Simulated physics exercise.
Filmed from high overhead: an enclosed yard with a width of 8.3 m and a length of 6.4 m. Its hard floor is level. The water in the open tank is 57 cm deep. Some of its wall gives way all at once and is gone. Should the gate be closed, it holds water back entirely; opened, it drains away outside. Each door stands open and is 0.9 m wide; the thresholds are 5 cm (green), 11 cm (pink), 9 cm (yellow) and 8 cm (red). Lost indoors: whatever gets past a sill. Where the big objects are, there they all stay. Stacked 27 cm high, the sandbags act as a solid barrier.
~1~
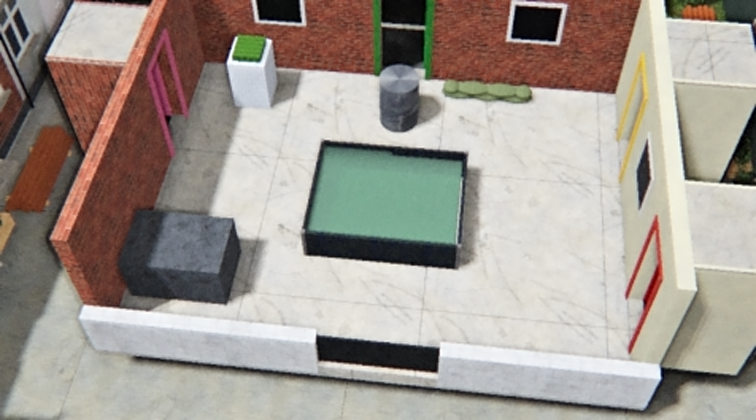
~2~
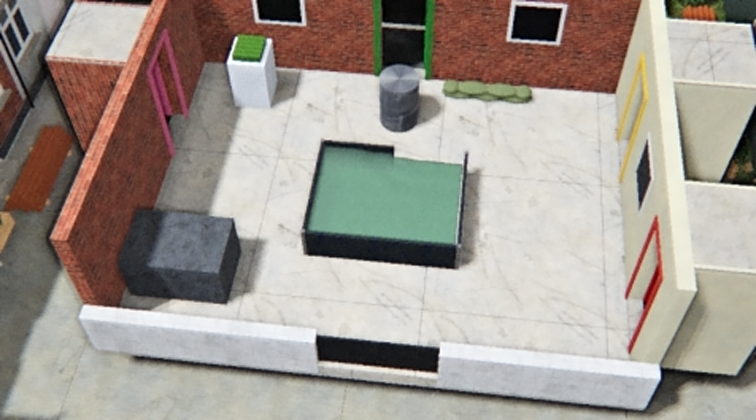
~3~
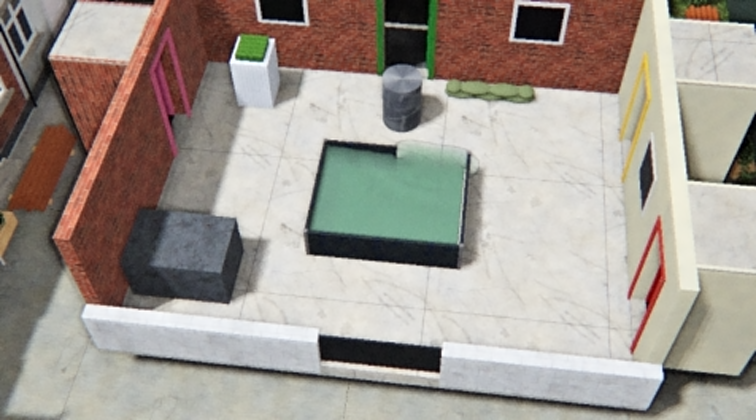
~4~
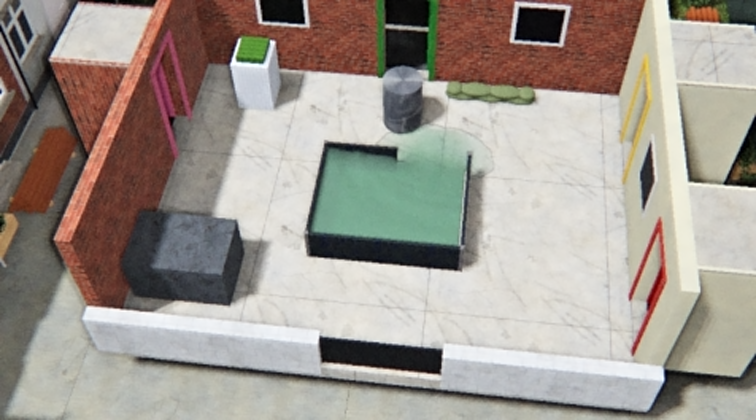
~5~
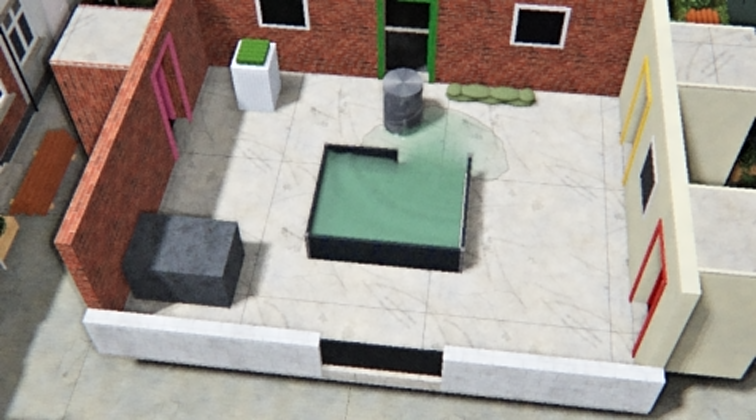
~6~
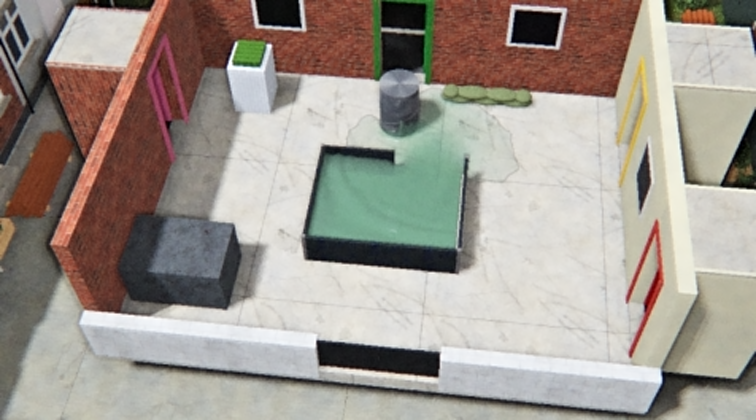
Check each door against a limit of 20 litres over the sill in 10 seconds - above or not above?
One by one: At the green door the total will be higher than the limit, at the pink door the total will be lower than the limit, at the yellow door the total will be higher than the limit, at the red door the total will be lower than the limit.
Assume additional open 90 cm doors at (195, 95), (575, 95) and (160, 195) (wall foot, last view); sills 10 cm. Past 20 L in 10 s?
In sequence the answers are less than that, more than that and less than that.
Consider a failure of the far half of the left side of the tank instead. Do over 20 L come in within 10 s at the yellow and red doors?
The yellow door comes out less than that and the red door less than that.
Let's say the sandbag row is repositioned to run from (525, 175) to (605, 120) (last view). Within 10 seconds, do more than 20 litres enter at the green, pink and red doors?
Moved that way: Green breaches it, pink holds, red holds.
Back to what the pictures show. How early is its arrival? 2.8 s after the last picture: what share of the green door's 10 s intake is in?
Roughly 50%.
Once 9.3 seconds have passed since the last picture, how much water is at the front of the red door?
It comes to near 7.0 cm.
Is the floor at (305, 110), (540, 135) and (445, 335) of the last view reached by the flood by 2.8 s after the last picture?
Status of the three spots: Inundated, inundated, free of it.
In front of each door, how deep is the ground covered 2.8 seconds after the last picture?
Green 13 cm, pink 0 cm, yellow 18 cm, red 0 cm.
Then, 0.7 s after the last picture water covers 15 % of the floor and is deepest (38 cm) near (466, 109); green door 9 cm at the sill, 3 L in, pink door not reached, yellow door not reached, red door not reached.
Then, 1.5 s after the last picture water covers 25 % of the floor and is deepest (37 cm) near (457, 108); green door 15 cm at the sill, 28 L in, pink door not reached, yellow door not reached, red door not reached.
Then, 2.8 s after the last picture water covers 40 % of the floor and is deepest (26 cm) near (457, 108); green door 13 cm at the sill, 97 L in, pink door not reached, yellow door 18 cm at the sill, 20 L in, red door not reached.
Then, 5.3 s after the last picture water covers 65 % of the floor and is deepest (17 cm) near (606, 140); green door 10 cm at the sill, 168 L in, pink door 6 cm at the sill, 0 L in, yellow door 16 cm at the sill, 76 L in, red door 4 cm at the sill, 0 L in.
Then, 9.3 s after the last picture water covers 95 % of the floor and is deepest (10 cm) near (618, 387); green door 6 cm at the sill, 201 L in, pink door 2 cm at the sill, 0 L in, yellow door 7 cm at the sill, 112 L in, red door 7 cm at the sill, 2 L in.
